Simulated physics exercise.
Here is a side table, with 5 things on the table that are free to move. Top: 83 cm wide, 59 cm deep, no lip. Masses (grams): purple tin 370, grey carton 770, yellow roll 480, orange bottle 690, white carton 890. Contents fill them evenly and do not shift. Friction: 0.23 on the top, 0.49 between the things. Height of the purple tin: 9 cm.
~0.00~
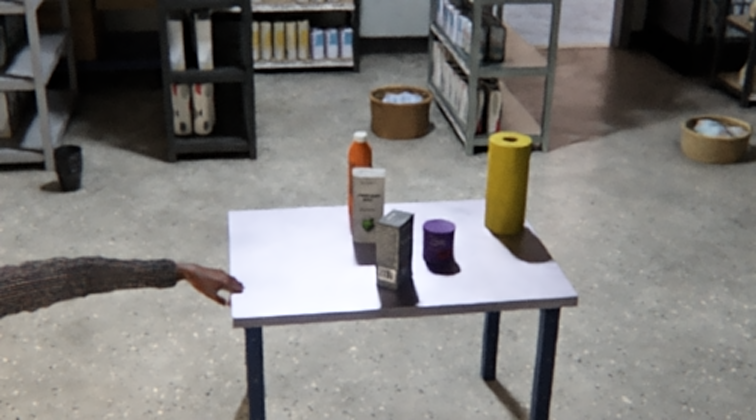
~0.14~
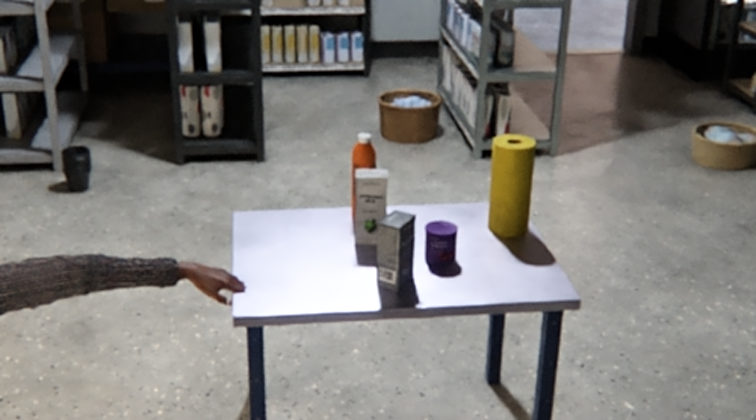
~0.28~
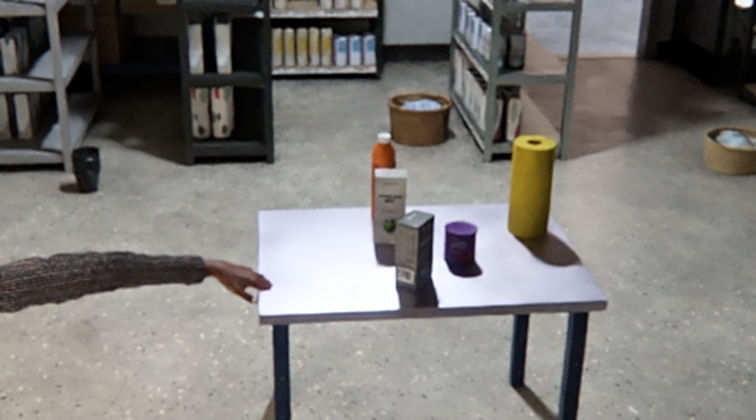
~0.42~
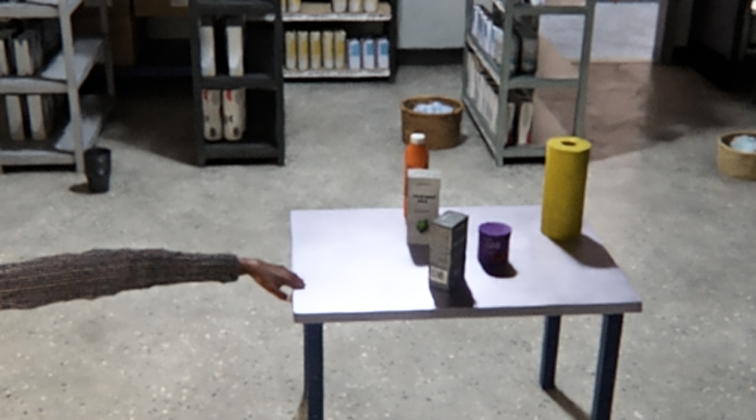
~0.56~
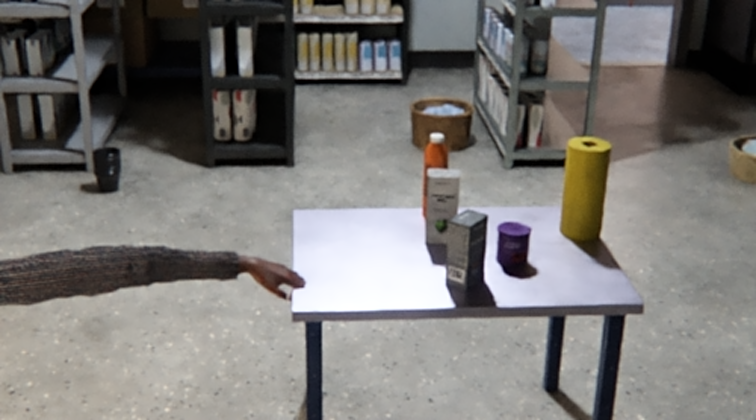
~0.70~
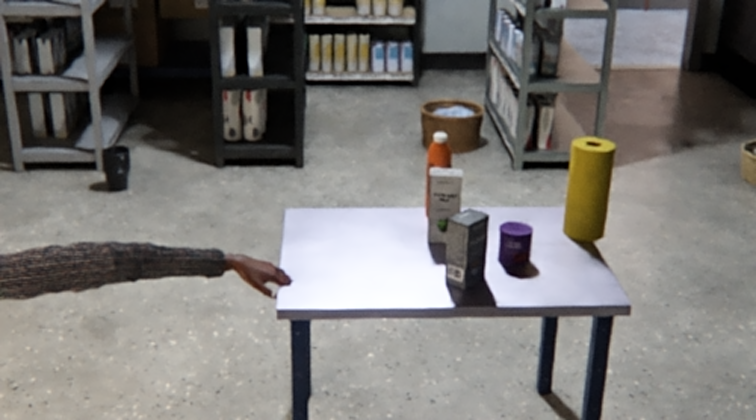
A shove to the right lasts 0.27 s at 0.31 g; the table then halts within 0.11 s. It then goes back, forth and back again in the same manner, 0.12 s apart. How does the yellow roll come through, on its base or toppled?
The yellow roll tips over.
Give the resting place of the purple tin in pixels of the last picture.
Near (481, 244).
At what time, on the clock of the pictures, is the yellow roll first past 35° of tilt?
Near 0.9 s.
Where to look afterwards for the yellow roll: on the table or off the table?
The yellow roll finishes off the table.
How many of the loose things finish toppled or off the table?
In all, 1.
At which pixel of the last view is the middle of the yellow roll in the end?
Near (590, 399).
Around 1.00 s, yellow roll now off the table; purple tin shifted 8 cm; white carton shifted 8 cm.
Around 1.30 s, table along by 9 cm; purple tin shifted 3 cm; white carton shifted 3 cm; orange bottle shifted 3 cm.
Around 1.80 s, table along by 6 cm; purple tin shifted 13 cm; white carton shifted 12 cm; orange bottle shifted 12 cm.
Finally (2.6 s), off the table and tipped over, yellow roll; not toppled but over 5 cm from the start, purple tin, grey carton, orange bottle and white carton. In the last view, yellow roll near (590, 399).
